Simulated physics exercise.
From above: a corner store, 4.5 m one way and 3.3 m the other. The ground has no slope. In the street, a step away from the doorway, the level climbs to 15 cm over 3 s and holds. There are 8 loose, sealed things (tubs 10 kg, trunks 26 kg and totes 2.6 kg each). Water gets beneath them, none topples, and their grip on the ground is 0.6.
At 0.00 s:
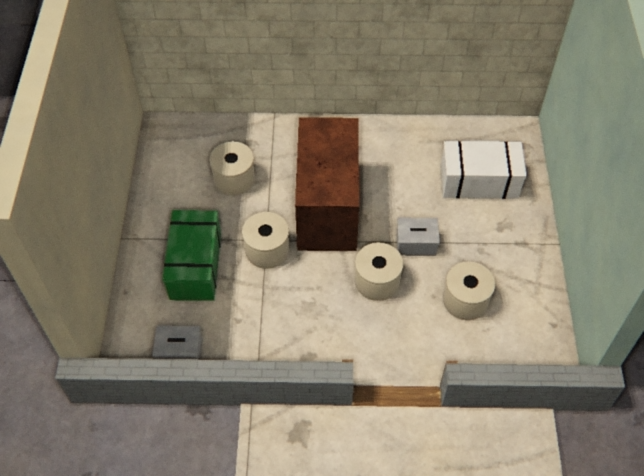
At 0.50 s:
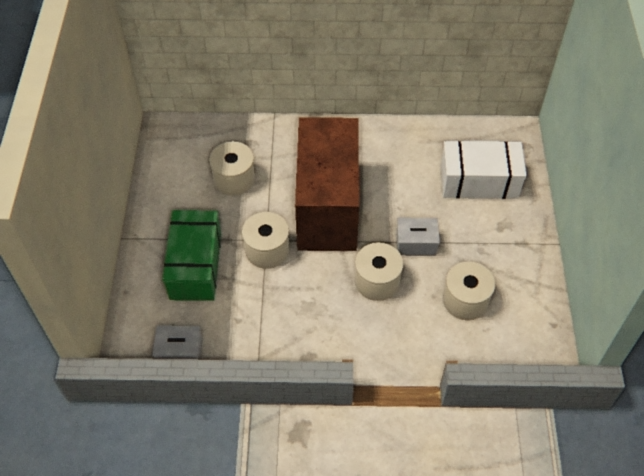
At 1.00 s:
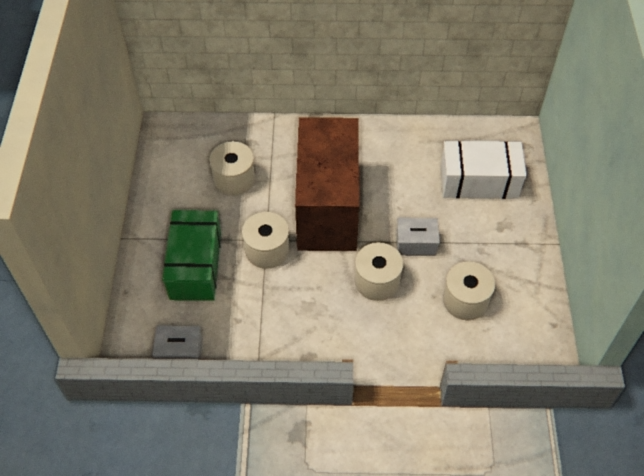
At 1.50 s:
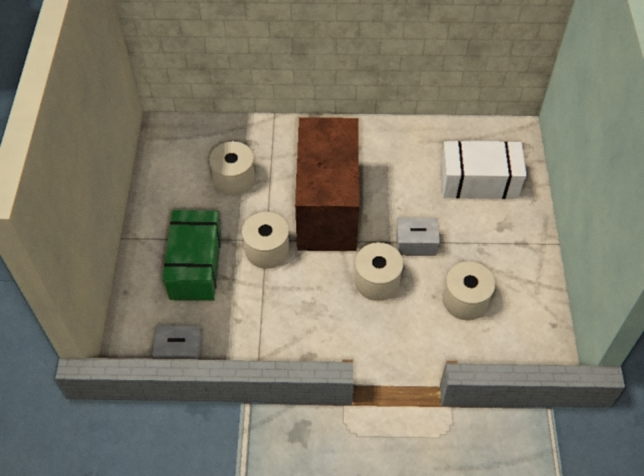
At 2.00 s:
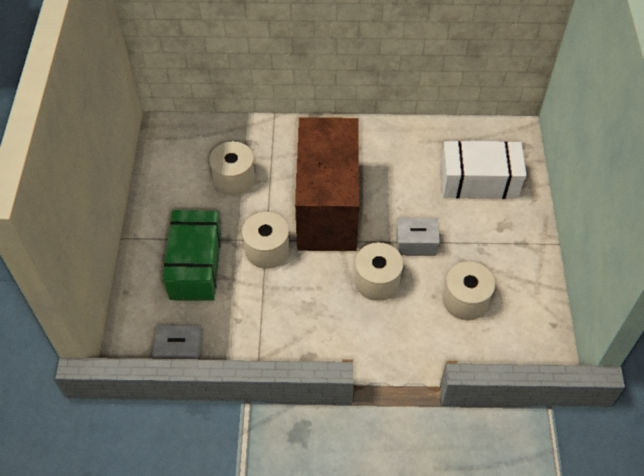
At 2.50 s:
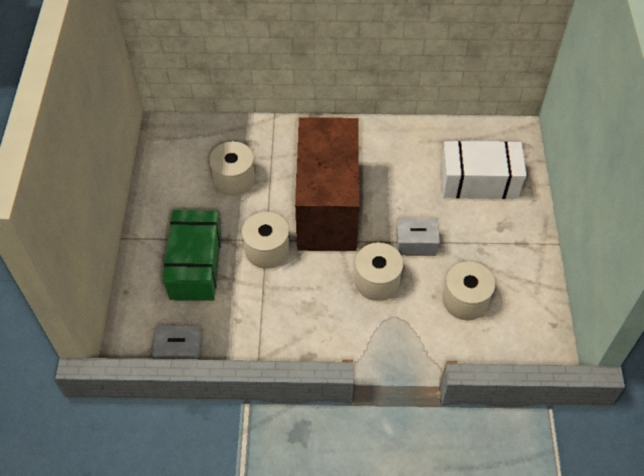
Water creeps over the grey street and pale path toward the doorway of a small walled room with no roof, seen from high above its front. A green trunk and grey tote sit at left, a tall rust-brown block in the middle, a white trunk at right, with four cream drums and another grey tote between. The water crosses the sill and spreads slightly inside, while the objects and camera stay still.
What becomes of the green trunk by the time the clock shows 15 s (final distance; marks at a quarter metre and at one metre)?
The green trunk barely shifts.
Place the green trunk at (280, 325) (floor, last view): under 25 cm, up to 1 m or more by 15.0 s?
It stays put.
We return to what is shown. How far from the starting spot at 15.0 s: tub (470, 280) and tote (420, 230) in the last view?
In that order: 30 cm, 300 cm.
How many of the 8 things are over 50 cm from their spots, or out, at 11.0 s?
3 of them.
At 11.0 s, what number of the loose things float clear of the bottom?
I count 3.
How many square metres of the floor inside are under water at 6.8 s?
Some 10.0 m2.
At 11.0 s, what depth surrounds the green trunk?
Roughly 3 cm.
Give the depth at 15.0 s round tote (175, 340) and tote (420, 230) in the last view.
About 7 and 8 cm.
After 3.5 s the green trunk is near (191, 244), 0.0 m from its start, aground; 0 afloat.
After 6.8 s the green trunk is near (191, 244), 0.0 m from its start, aground; 1 afloat.
After 11.0 s the green trunk is near (191, 244), 0.0 m from its start, aground; 3 afloat.
After 15.0 s the green trunk is near (191, 244), 0.0 m from its start, aground; 7 afloat.
